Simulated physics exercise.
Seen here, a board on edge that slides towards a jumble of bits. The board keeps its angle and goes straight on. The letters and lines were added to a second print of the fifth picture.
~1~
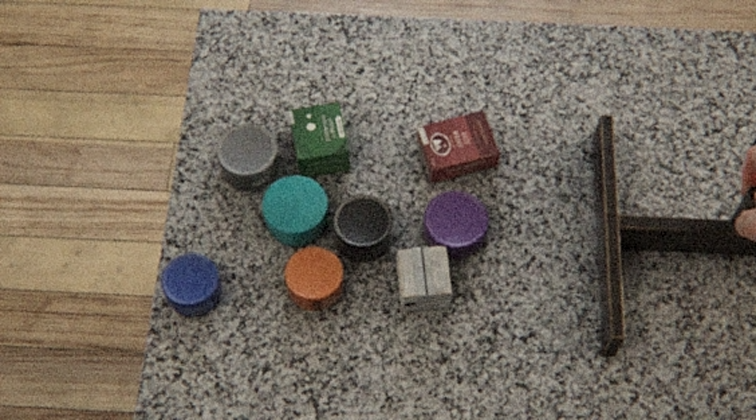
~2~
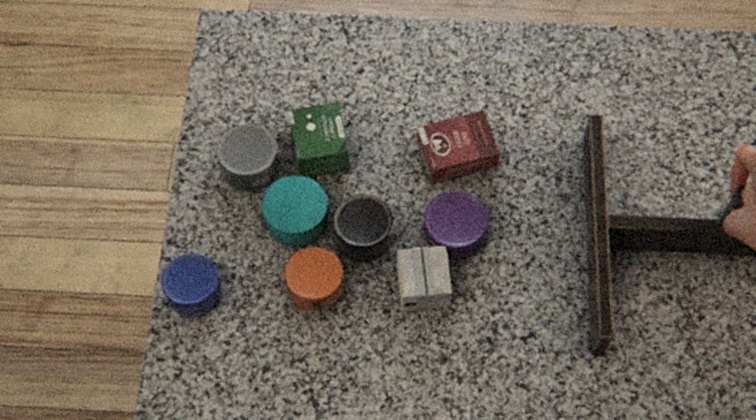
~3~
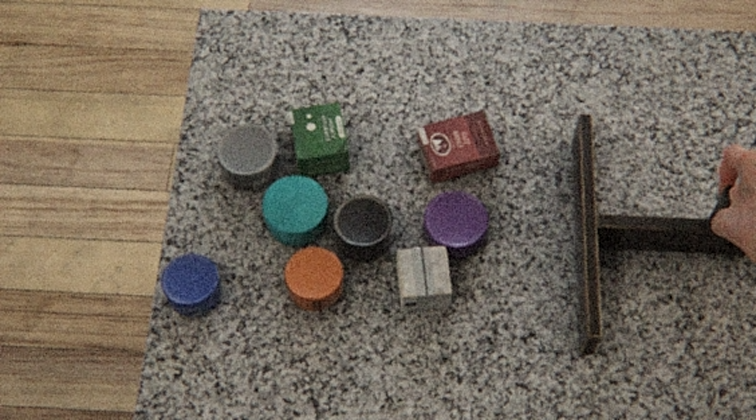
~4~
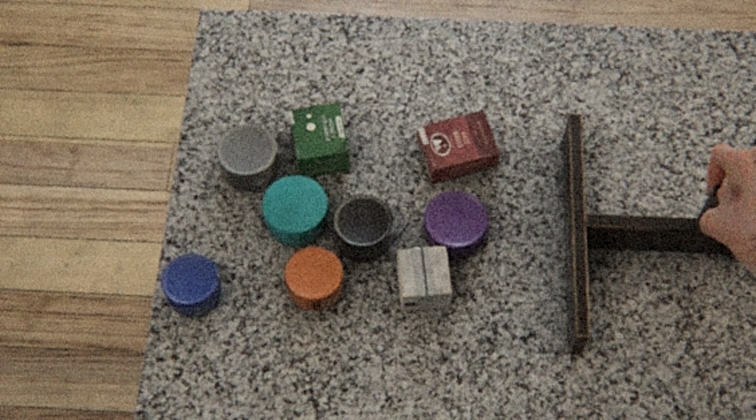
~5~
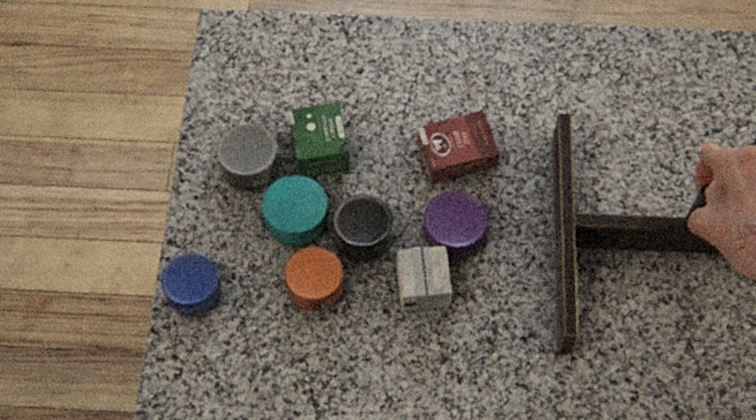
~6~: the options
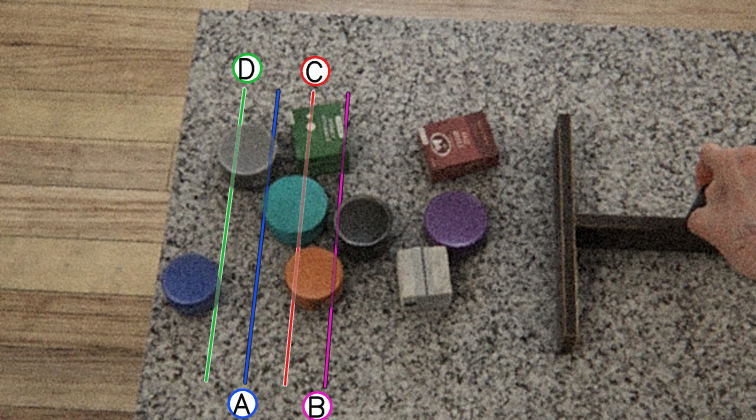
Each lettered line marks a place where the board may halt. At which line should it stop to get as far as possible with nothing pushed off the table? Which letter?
At B, and not beyond.
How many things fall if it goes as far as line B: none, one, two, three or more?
By then, none.
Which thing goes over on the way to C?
The grey jar goes over.
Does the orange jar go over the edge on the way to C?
No.
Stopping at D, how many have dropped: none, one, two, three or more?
By then, three or more.
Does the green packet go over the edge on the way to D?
Yes.
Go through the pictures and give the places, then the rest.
The first picture shows grey jar (248, 158); black tub (363, 228); orange jar (314, 280).
The second picture shows board (602, 220); red box (457, 146).
The third picture shows board (591, 219); green packet (320, 140).
The fourth picture shows board (579, 219); purple tub (455, 225).
The fifth picture shows board (568, 218); grey jar (248, 158); black tub (363, 228); orange jar (314, 280).
On the marked copy, A at (263, 227); B at (338, 230); C at (300, 228); D at (227, 225).
Following B. Soon after the start, board (487, 215); red box (440, 142); purple tub (445, 225).
Later, board (404, 211); turquoise pot (255, 209); green packet (303, 139).
In the end, board (343, 208); grey jar (187, 152); turquoise pot (232, 202); nothing has fallen.
As for the rest, A drops the grey jar and green packet; C drops the grey jar; D drops the turquoise pot, grey jar, black tub, green packet and blue tub.
